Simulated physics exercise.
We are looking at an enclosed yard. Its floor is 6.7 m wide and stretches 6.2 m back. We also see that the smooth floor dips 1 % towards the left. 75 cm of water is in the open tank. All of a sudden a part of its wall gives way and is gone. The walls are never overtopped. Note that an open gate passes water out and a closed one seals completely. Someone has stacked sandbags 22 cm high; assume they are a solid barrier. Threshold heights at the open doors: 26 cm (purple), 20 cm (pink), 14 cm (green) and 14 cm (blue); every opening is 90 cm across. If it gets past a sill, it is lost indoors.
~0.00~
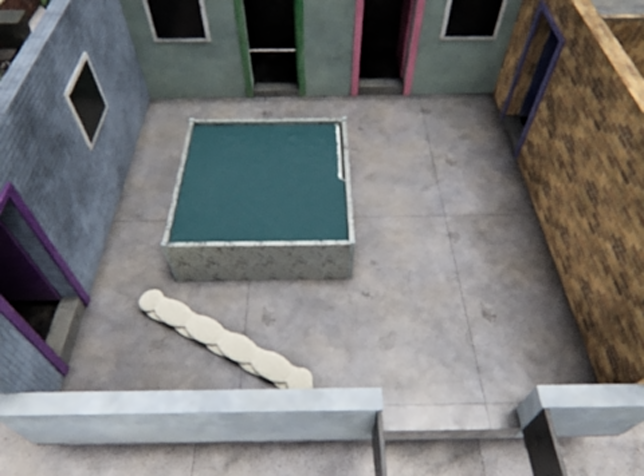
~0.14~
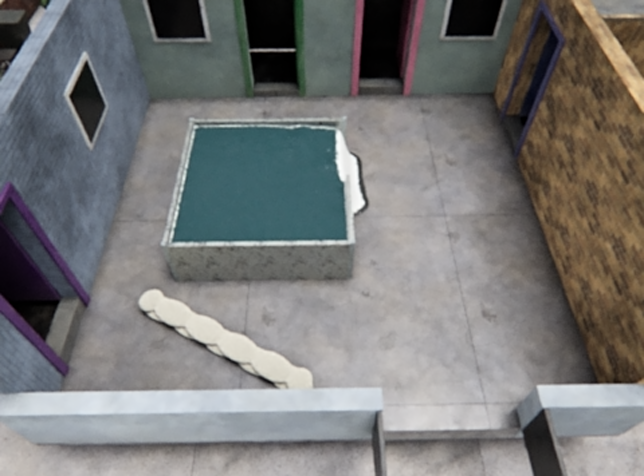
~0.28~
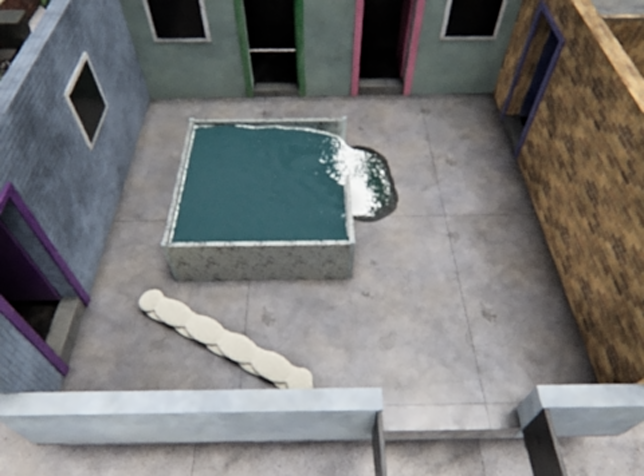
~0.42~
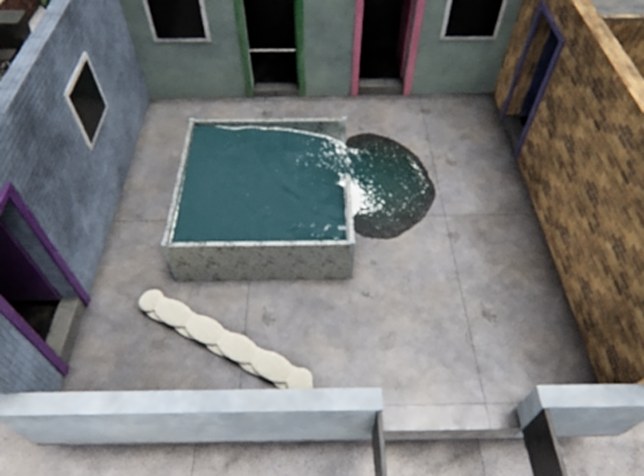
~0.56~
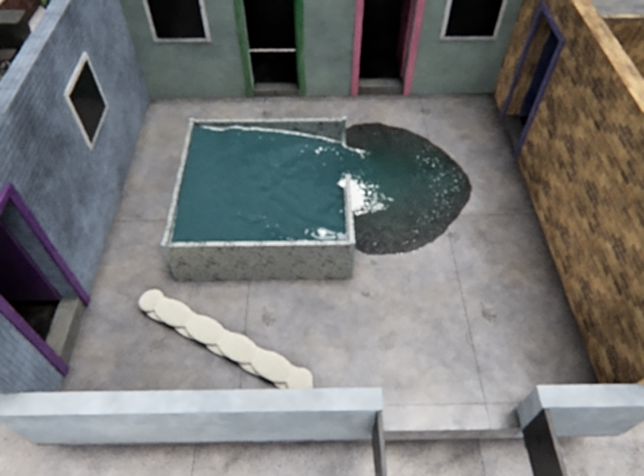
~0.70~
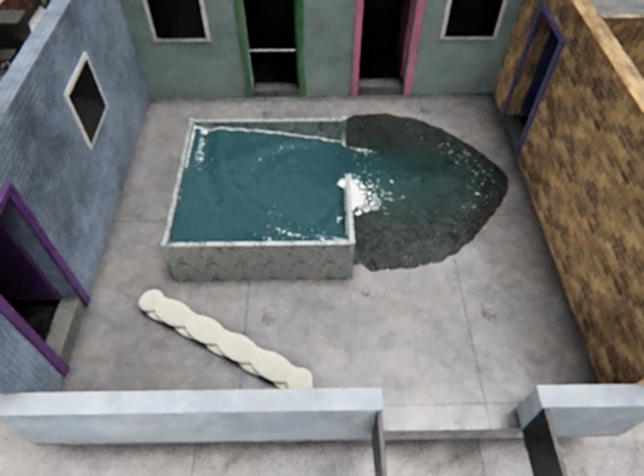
A square open tank of still, dark green water in a walled yard lost part of its right side, and water poured out in white froth, spreading across the grey floor in a widening rounded pool.
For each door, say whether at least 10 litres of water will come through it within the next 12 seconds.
Door by door: The purple door lets through less than 10 litres; the pink door lets through less than 10 litres; the green door lets through less than 10 litres; the blue door lets through 10 litres or more.
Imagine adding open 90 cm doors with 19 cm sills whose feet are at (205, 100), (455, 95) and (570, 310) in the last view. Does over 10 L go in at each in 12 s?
Note, doorways in listed order: Stays short, goes beyond, stays short.
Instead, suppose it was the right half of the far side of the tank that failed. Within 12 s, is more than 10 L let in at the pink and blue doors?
At pink the amount is higher than the mark, while at blue it is higher than the mark.
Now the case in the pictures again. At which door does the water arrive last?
Looks like the purple door.
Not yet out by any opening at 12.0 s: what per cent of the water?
80 %.
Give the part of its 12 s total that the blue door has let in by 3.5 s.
About 75%.
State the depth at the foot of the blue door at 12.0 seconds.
I'd say close to 7.5 cm.
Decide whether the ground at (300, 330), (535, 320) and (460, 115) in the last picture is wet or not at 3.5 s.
Going in order, clear, then covered, then covered.
After 1.4 s water covers 30 % of the floor and is deepest (43 cm) near (351, 176); purple door not reached, pink door 1 cm at the sill, 0 L in, green door not reached, blue door 29 cm at the sill, 12 L in.
After 2.2 s water covers 35 % of the floor and is deepest (49 cm) near (493, 95); purple door not reached, pink door 9 cm at the sill, 0 L in, green door not reached, blue door 32 cm at the sill, 80 L in.
After 3.5 s water covers 45 % of the floor and is deepest (29 cm) near (502, 181); purple door not reached, pink door 16 cm at the sill, 0 L in, green door not reached, blue door 26 cm at the sill, 204 L in.
After 7.0 s water covers 85 % of the floor and is deepest (18 cm) near (495, 101); purple door not reached, pink door 12 cm at the sill, 0 L in, green door 5 cm at the sill, 0 L in, blue door 16 cm at the sill, 273 L in.
After 12.0 s water covers 95 % of the floor and is deepest (18 cm) near (53, 416); purple door 12 cm at the sill, 0 L in, pink door 8 cm at the sill, 0 L in, green door 4 cm at the sill, 0 L in, blue door 8 cm at the sill, 277 L in.
